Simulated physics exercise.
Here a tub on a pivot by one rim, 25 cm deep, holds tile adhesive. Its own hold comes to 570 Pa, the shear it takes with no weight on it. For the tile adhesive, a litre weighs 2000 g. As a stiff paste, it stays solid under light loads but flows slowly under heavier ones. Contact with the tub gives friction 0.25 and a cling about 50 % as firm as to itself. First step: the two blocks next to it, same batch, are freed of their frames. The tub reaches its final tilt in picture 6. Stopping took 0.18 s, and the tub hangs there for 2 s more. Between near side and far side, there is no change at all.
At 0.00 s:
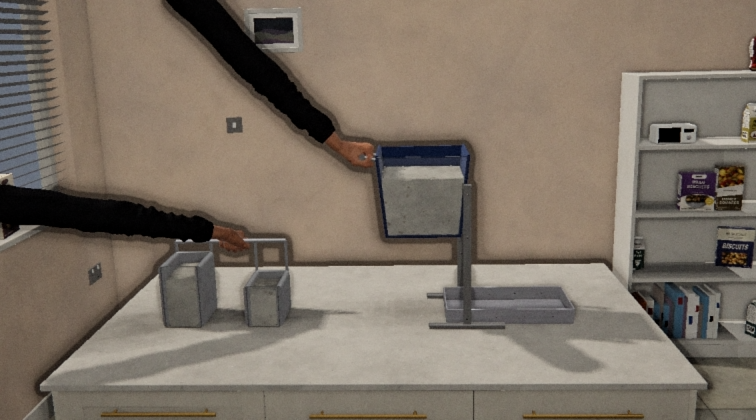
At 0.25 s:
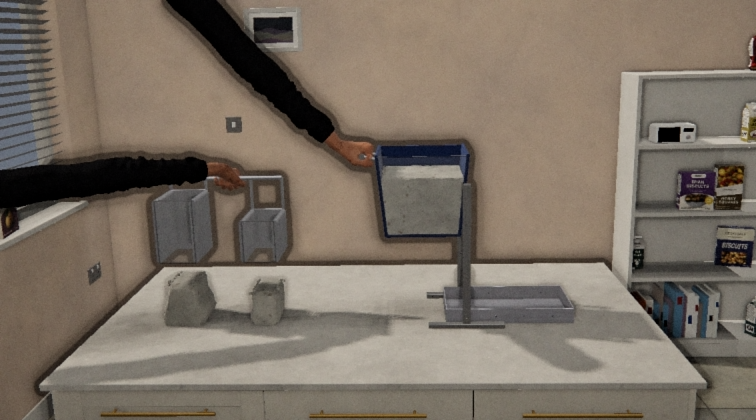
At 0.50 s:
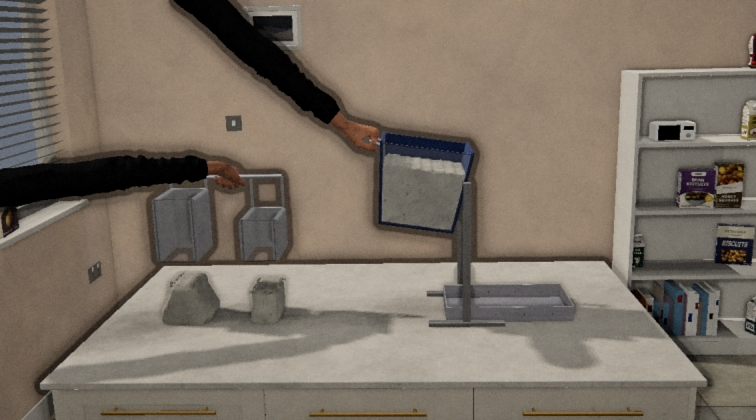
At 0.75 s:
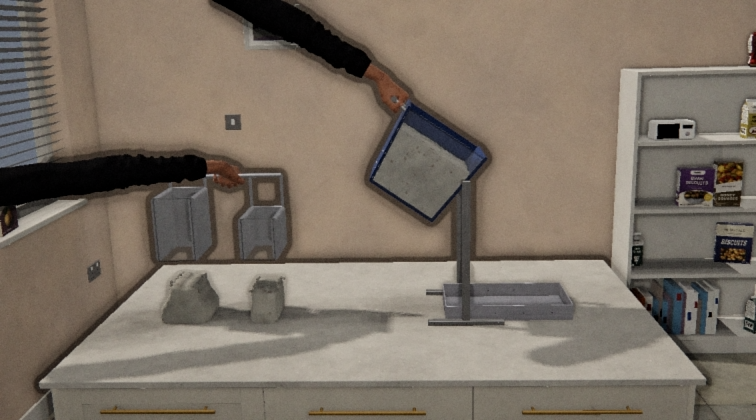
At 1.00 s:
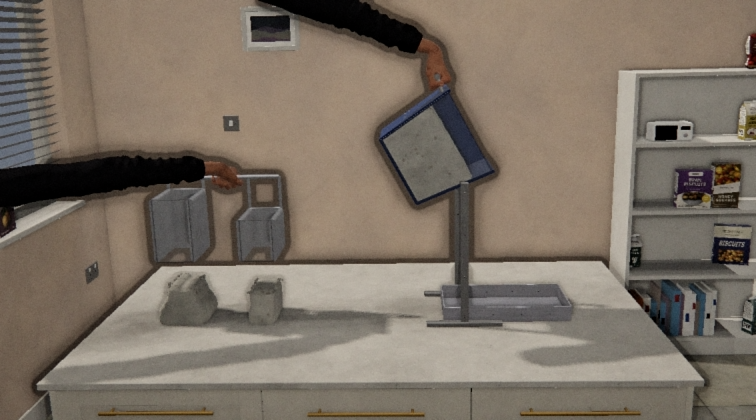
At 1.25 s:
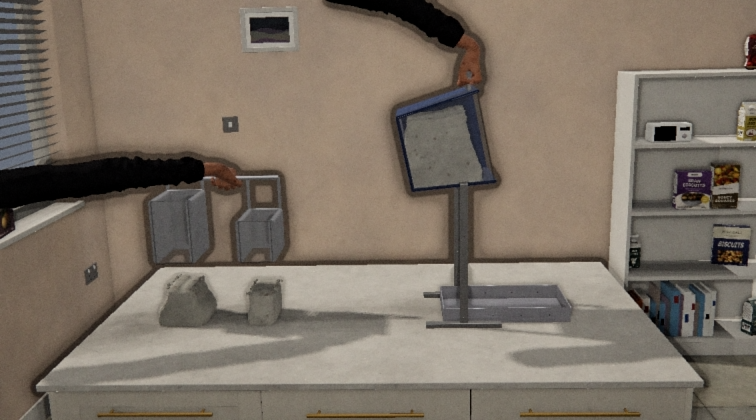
We see one hand lift two joined grey moulds off two grey blocks, the taller left one sagging slightly, before another hand swings a blue tub of grey material steeply upward to the right on its stand.
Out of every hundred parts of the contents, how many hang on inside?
Some 78 in every hundred.
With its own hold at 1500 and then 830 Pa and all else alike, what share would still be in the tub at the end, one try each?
Try one gives 100 per cent, try two gives 100 per cent.
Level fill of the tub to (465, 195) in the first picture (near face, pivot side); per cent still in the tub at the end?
It would be close to 100 percent.
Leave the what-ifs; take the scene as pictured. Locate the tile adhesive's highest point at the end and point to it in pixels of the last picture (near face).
(438, 131).
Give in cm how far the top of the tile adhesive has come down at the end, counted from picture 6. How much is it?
The top ends up some 5 cm below its level in the last picture.
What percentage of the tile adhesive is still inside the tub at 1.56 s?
Around 90 percent stays in the tub.
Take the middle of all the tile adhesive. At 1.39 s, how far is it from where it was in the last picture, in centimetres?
Looks like around 3 cm to me.
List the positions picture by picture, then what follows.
The first picture shows handle-side rim at (378, 157), tilt 0 degrees; top of the tile adhesive at (451, 178); blocks stand 17 cm, 11 cm (left to right).
The second picture shows handle-side rim at (378, 157), tilt 0 degrees; top of the tile adhesive at (450, 177); blocks stand 14 cm, 11 cm (left to right).
The third picture shows handle-side rim at (383, 142), tilt 9 degrees; top of the tile adhesive at (389, 166); blocks stand 13 cm, 11 cm (left to right).
The fourth picture shows handle-side rim at (411, 108), tilt 35 degrees; top of the tile adhesive at (404, 132); blocks stand 13 cm, 11 cm (left to right).
The fifth picture shows handle-side rim at (450, 92), tilt 62 degrees; top of the tile adhesive at (433, 110); blocks stand 13 cm, 11 cm (left to right).
The sixth picture shows handle-side rim at (478, 93), tilt 79 degrees; top of the tile adhesive at (460, 113); blocks stand 13 cm, 11 cm (left to right).
After 1.39 s, the tub is at 79 degrees and holds 99 %.
After 1.56 s, the tub is at 79 degrees and holds 92 %.
After 1.73 s, the tub is at 79 degrees and holds 85 %.
After 1.90 s, the tub is at 79 degrees and holds 81 %.
After 3.25 s, at the end, the tub is at 79 degrees and holds 78 %.
